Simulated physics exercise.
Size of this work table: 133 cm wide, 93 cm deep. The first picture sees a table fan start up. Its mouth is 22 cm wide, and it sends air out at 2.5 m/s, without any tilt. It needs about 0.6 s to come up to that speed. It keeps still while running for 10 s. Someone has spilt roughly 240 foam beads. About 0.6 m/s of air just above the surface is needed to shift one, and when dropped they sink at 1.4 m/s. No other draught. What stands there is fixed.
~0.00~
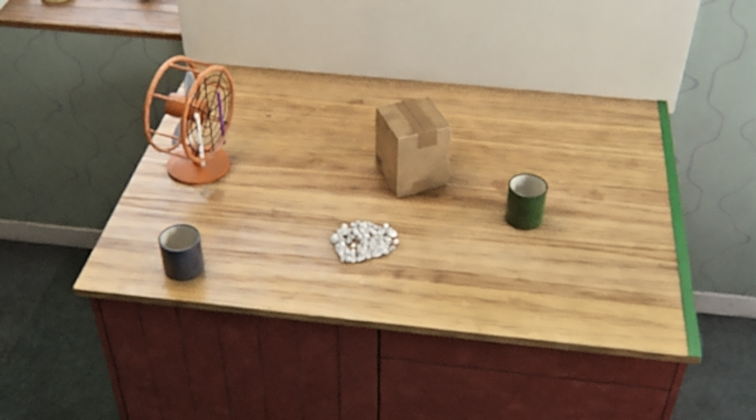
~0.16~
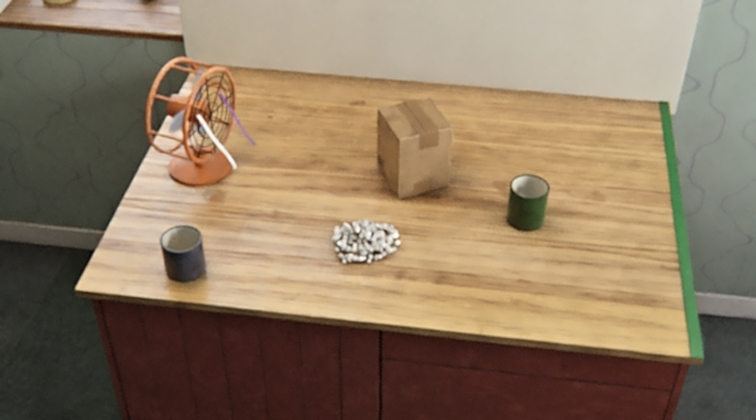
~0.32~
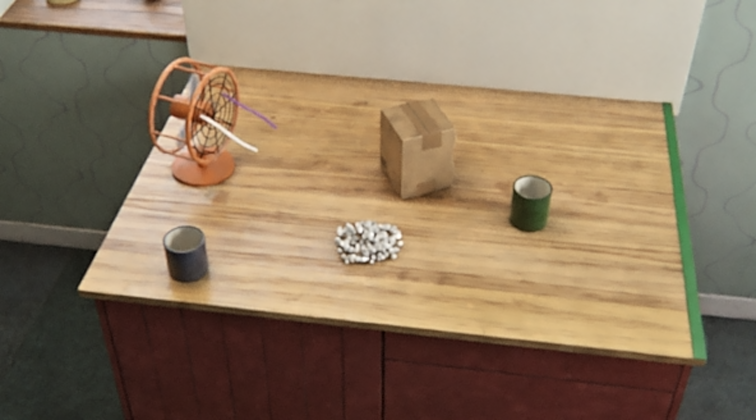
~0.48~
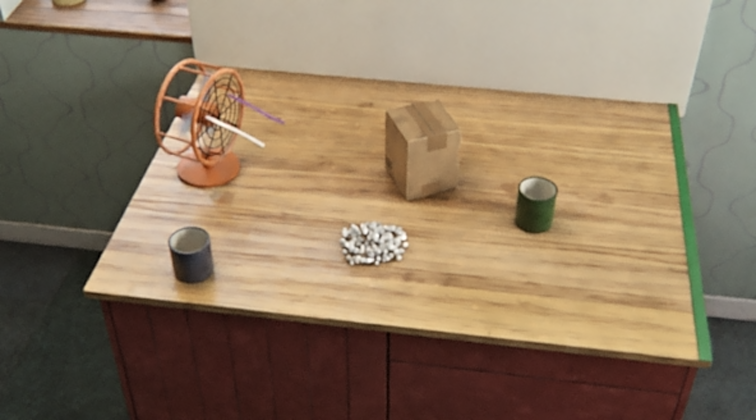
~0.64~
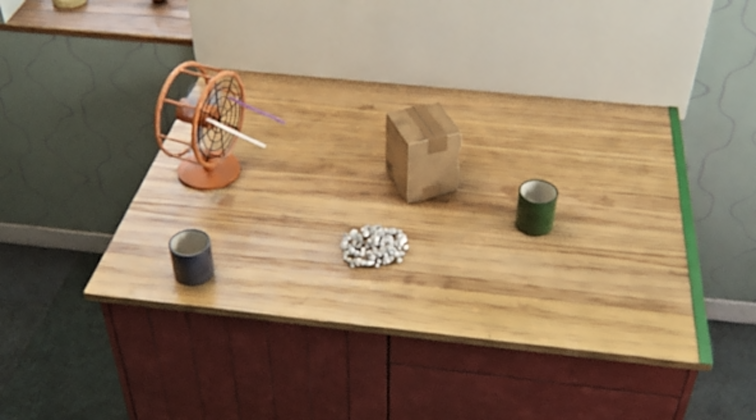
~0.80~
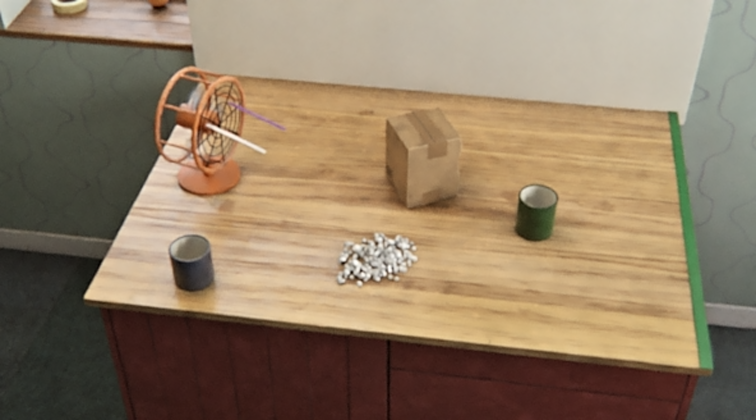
In this clip, an orange table fan on a wooden worktop starts up, its white and purple streamers lifting toward the right, and later the pile of small white pieces spreads slightly while the box and two mugs stay put.
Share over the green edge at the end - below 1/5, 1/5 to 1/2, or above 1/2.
Below 1/5.
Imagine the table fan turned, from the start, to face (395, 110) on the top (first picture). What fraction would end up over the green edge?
That way the share would be roughly 0 %.
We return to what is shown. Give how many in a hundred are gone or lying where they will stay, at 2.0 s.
My guess would be around 100 %.
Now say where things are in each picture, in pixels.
In the first picture, the middle of the foam beads is near (363, 241), none has stirred yet and the mouth of the table fan is at (191, 109).
In the second picture, the middle of the foam beads is near (365, 242), none has stirred yet and the green edge is centred on (684, 211).
In the third picture, the middle of the foam beads is near (368, 243), none has stirred yet, the top of a box is at (418, 118) and the top of a mug is at (533, 187).
In the fourth picture, the middle of the foam beads is near (373, 244) and none has stirred yet.
In the fifth picture, the middle of the foam beads is near (373, 247) and none has stirred yet.
In the sixth picture, the middle of the foam beads is near (380, 261), the farthest in sight from the table fan is at (397, 280) and about 60 % have left their places.
After 2.0 s, 2 % are over the green edge; 100 % have settled or left.
After 3.2 s, 2 % are over the green edge; 100 % have settled or left.
After 5.5 s, 2 % are over the green edge; 100 % have settled or left.
After 10.0 s, at the end, 2 % are over the green edge.
